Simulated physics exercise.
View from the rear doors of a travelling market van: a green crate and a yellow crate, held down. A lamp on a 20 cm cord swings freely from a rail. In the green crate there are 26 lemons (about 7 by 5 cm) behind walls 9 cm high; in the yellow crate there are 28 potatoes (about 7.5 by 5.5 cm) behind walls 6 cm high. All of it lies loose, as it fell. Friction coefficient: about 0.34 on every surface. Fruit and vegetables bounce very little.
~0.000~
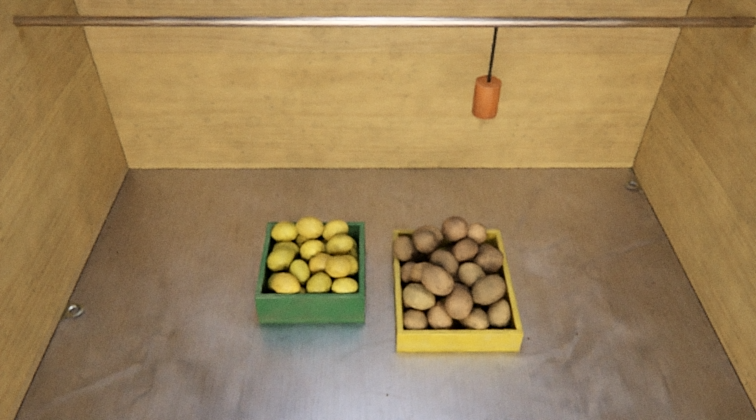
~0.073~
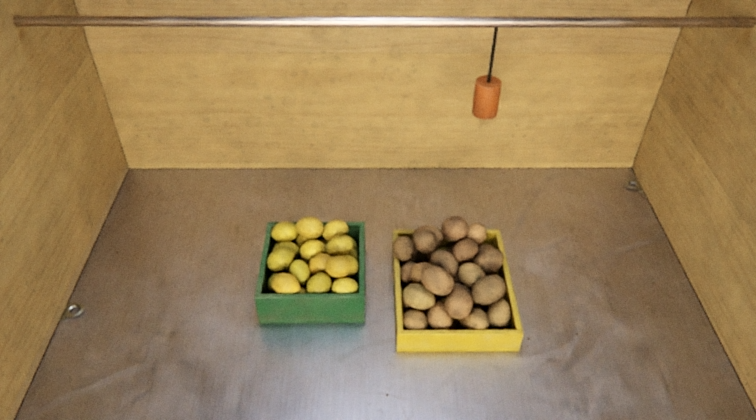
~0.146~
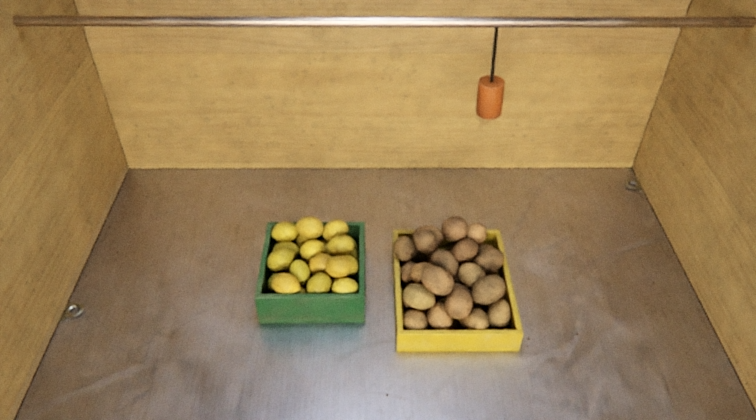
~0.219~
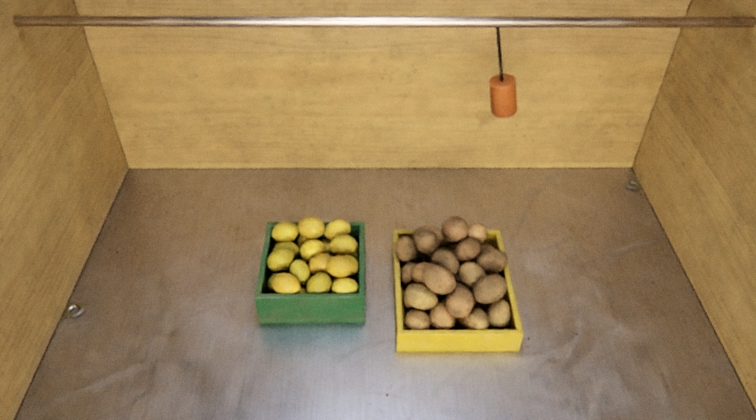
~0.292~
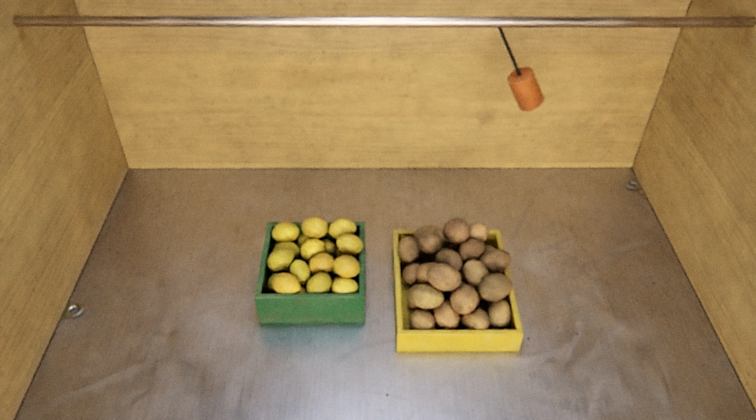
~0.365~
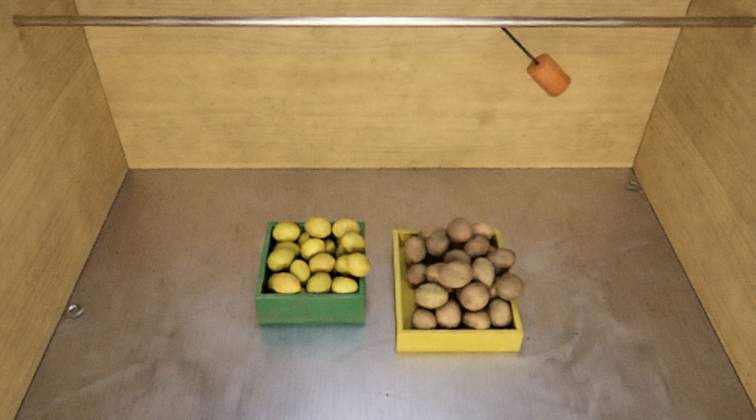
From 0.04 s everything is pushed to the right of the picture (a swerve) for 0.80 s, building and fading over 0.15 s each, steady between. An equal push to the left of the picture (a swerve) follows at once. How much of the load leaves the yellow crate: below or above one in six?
The yellow crate loses over a sixth of its potatoes.
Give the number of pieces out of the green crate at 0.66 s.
Out by then, roughly: Green crate 2.
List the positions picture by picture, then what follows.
In the first picture (we follow the rim corner now nearest the camera), yellow crate at (400, 330); green crate at (258, 293); lamp swung 0°; nothing out yet.
Yellow crate at (400, 330); lamp swung 0°, in the second picture.
Yellow crate at (400, 330); lamp swung 3°, in the third picture.
Yellow crate at (400, 330); lamp swung 12°, in the fourth picture.
Yellow crate at (400, 330); lamp swung 28°, in the fifth picture.
Yellow crate at (400, 330); green crate at (258, 293); lamp swung 46°; nothing out yet, in the sixth picture.
After 0.66 s, 2 of 26 out of the green crate and 8 of 28 out of the yellow crate.
After 1.04 s, 2 of 26 out of the green crate and 11 of 28 out of the yellow crate.
After 1.57 s, 2 of 26 out of the green crate and 13 of 28 out of the yellow crate.
Outcome (at 2.24 s), 2 of 26 out of the green crate and 13 of 28 out of the yellow crate. Asked share, 13 of 28, 46 per cent.
